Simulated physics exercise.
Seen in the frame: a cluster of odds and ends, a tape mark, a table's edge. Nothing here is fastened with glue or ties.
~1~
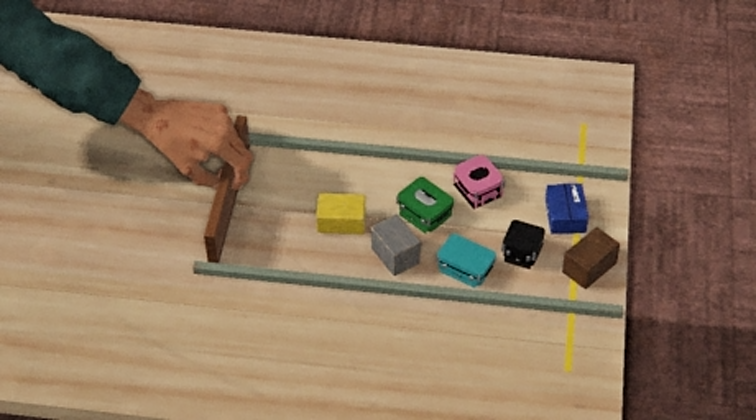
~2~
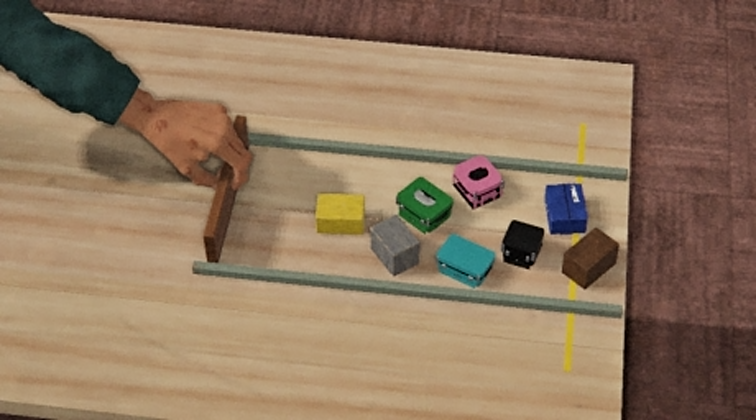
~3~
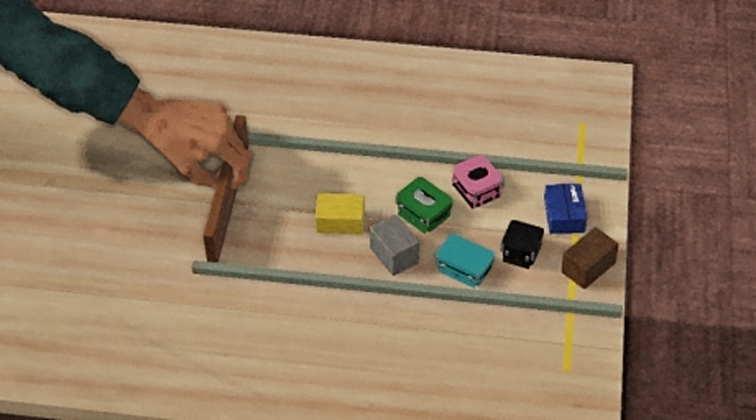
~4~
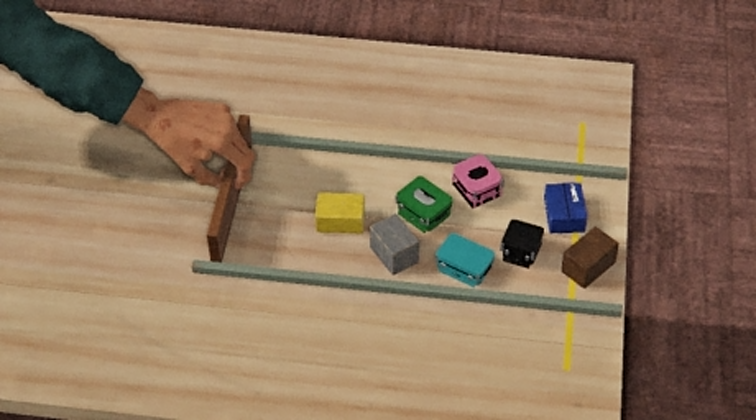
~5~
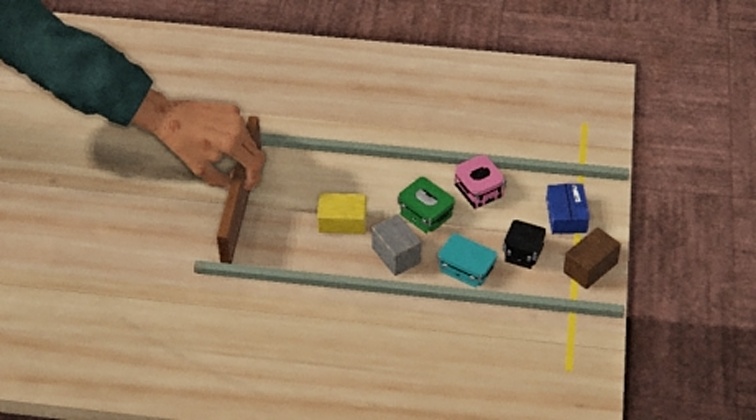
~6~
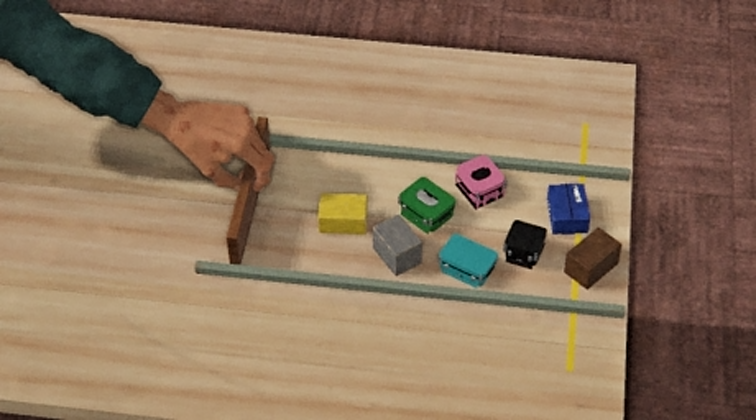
A hand held a brown board still on a wooden table, then slid it slightly right between two rails toward a scattered group of colourful small boxes and blocks, which stayed put.
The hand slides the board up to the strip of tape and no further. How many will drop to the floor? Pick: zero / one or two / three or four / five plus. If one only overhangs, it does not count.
That comes to three or four.
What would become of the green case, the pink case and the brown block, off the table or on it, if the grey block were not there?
The green case stays put, the pink case stays put, the brown block goes down.
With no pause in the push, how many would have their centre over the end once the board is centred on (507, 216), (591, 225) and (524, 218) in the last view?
Per position: 0 / 4 / 0.
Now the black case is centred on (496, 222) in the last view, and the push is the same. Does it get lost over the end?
Placed like that, the black case cannot stay.
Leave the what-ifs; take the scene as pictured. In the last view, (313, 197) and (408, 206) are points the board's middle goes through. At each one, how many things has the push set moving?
Answer - first 0, then 4.
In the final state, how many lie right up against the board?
The count in contact is 4.
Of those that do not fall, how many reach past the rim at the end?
0.
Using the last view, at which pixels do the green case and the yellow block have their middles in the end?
I'd put one at around (603, 212) and the other at around (602, 245).
Early on, none off yet; brown block at rest near (593, 258); blue box at rest near (568, 209); black case at rest near (525, 245).
A while later, none off yet; brown block travelled a little near (619, 259); blue box travelled a little near (586, 211); black case travelled well along near (584, 249).
Finally, the number that fall off is three or four; lost, turquoise case, black case, blue box and brown block.
